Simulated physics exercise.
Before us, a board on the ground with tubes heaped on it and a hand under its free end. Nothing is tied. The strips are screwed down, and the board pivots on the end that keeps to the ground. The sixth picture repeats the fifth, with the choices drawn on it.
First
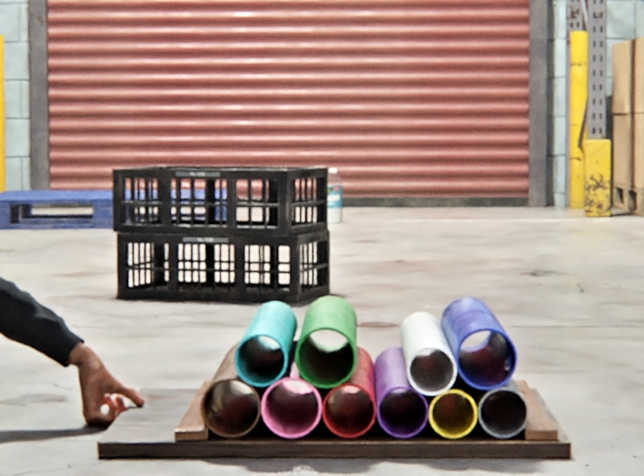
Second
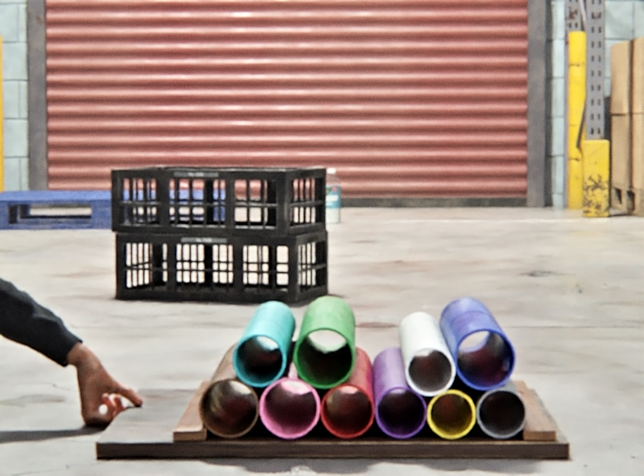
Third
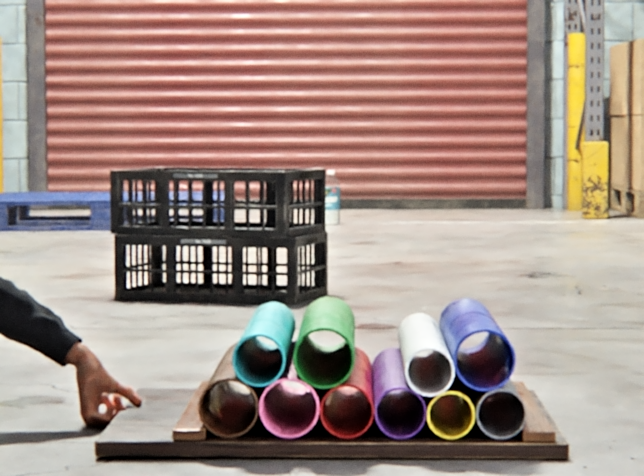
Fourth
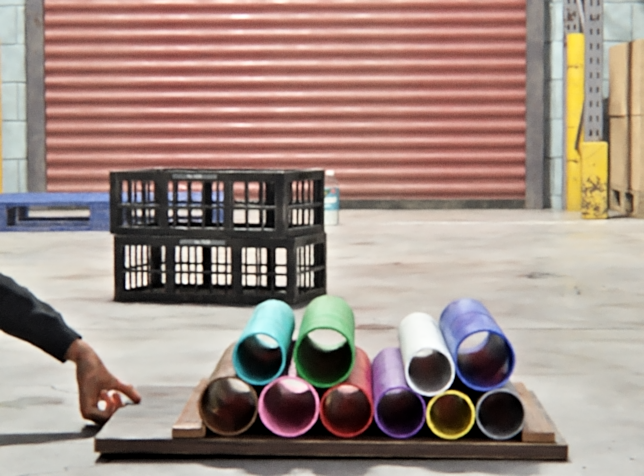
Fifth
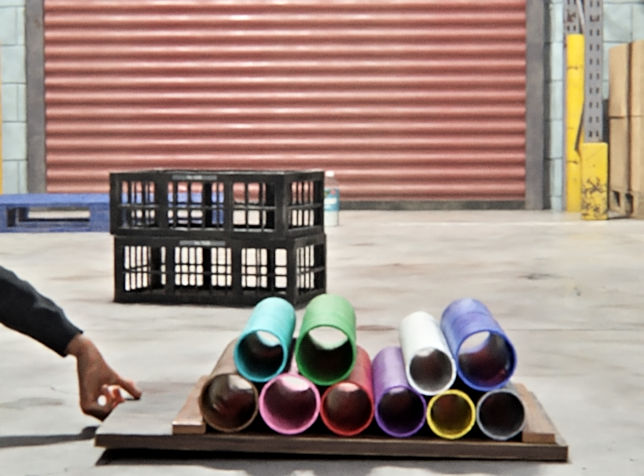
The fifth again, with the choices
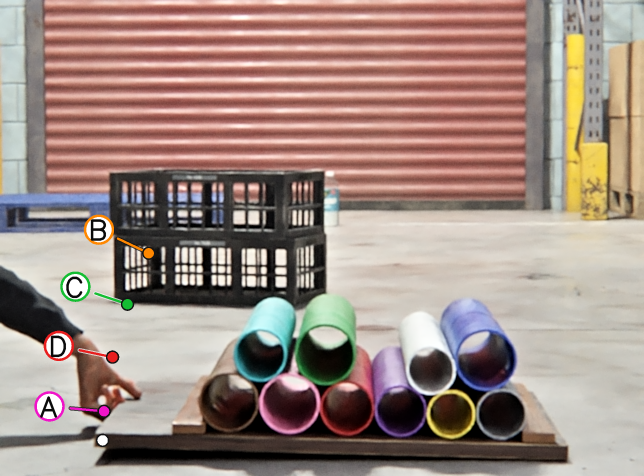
To begin with, a hand at the left holds the end of a dark board on a concrete floor, with colourful tubes stacked in two rows between wooden strips. The hand then raises the left end very slightly while the right end stays down, and the tubes keep their places on the board.
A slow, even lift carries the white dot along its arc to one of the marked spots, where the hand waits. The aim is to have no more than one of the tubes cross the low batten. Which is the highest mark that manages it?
The answer is mark C.
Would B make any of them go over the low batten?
Yes.
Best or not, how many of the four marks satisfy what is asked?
The number is three.
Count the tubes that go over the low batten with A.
With A, none.
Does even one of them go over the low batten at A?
No, at A.
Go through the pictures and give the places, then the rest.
Pink tube (292, 408); red tube (349, 411); purple tube (402, 412), in the first picture.
Purple tube (401, 412); yellow tube (451, 414), in the second picture.
Board (334, 415); brown tube (229, 408); turquoise tube (259, 360); green tube (324, 358), in the third picture.
Board (333, 414); brown tube (228, 406); pink tube (289, 406), in the fourth picture.
Board (333, 412); brown tube (229, 402); pink tube (290, 404), in the fifth picture.
On the marked copy, A at (104, 411); B at (149, 253); C at (128, 304); D at (113, 357); the white dot at (103, 440).
Taking C. A third of the way, board at 14°.
Two thirds of the way, board at 19°.
When it is over, board at 19°, one over the low batten (blue).
As for the rest, A none over the low batten; B ten over the low batten; D none over the low batten.
